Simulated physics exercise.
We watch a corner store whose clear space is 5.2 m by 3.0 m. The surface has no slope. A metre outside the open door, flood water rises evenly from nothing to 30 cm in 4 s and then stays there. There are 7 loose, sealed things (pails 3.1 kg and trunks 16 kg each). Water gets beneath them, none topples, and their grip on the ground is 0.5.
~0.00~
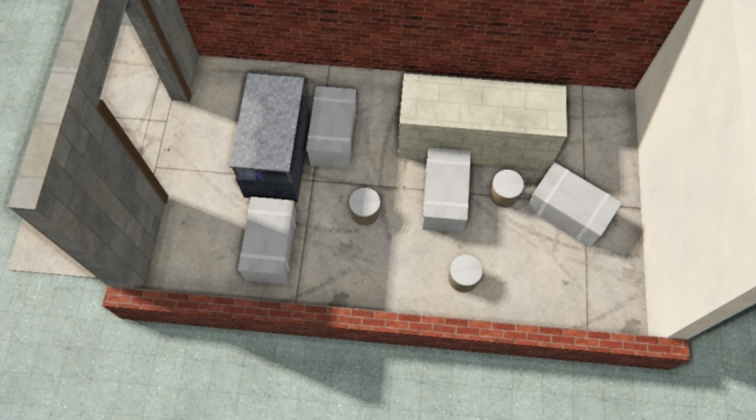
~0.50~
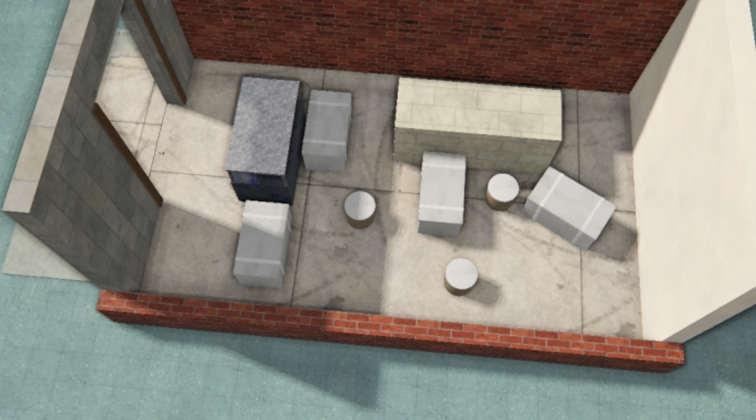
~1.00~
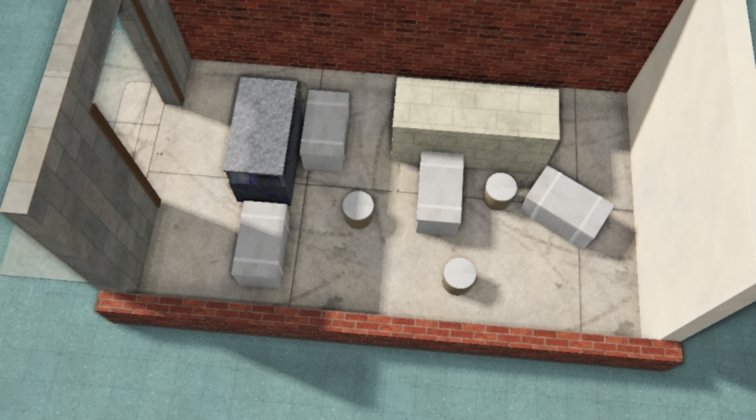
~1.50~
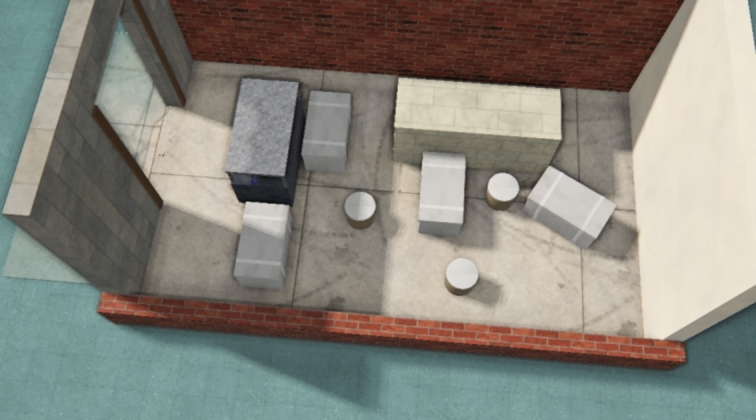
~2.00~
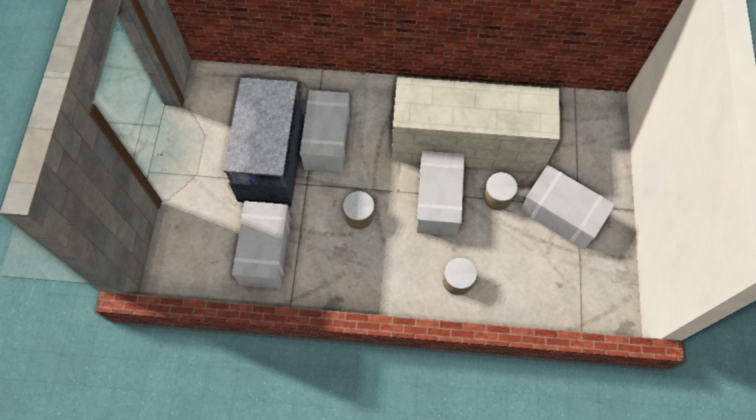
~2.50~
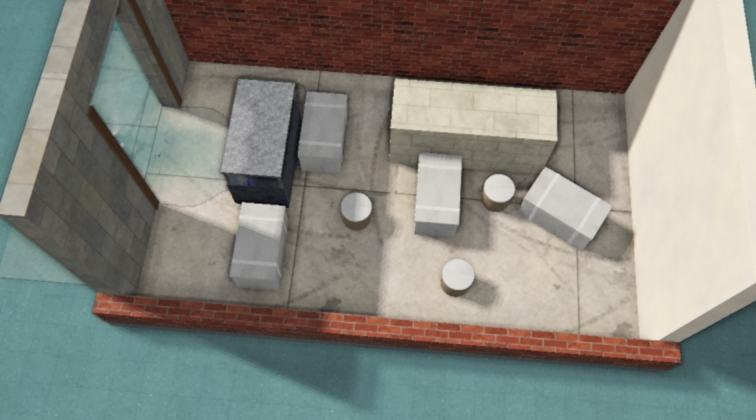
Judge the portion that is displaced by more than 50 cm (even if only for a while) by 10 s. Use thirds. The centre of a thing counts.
It is from one to two thirds.
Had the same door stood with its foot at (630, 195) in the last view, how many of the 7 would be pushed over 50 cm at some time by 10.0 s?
Then 7.
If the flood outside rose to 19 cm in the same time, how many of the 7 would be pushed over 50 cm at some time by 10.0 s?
Then 3.
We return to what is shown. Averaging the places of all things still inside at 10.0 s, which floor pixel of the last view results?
At about (472, 208).
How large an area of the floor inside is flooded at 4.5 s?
Some 5.0 m2.
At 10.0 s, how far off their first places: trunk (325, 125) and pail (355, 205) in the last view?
In turn: 30 cm, 60 cm.
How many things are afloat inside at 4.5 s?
I count 0.
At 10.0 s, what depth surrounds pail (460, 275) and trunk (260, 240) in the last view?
Roughly 18 and 8 cm.
After 3.5 s 0 of 7 are over 50 cm from their spots; 0 afloat.
After 4.5 s 0 of 7 are over 50 cm from their spots; 0 afloat.
After 7.0 s 2 of 7 are over 50 cm from their spots; 3 afloat.
After 10.0 s 3 of 7 are over 50 cm from their spots, and 3 have been at some point; 7 afloat.
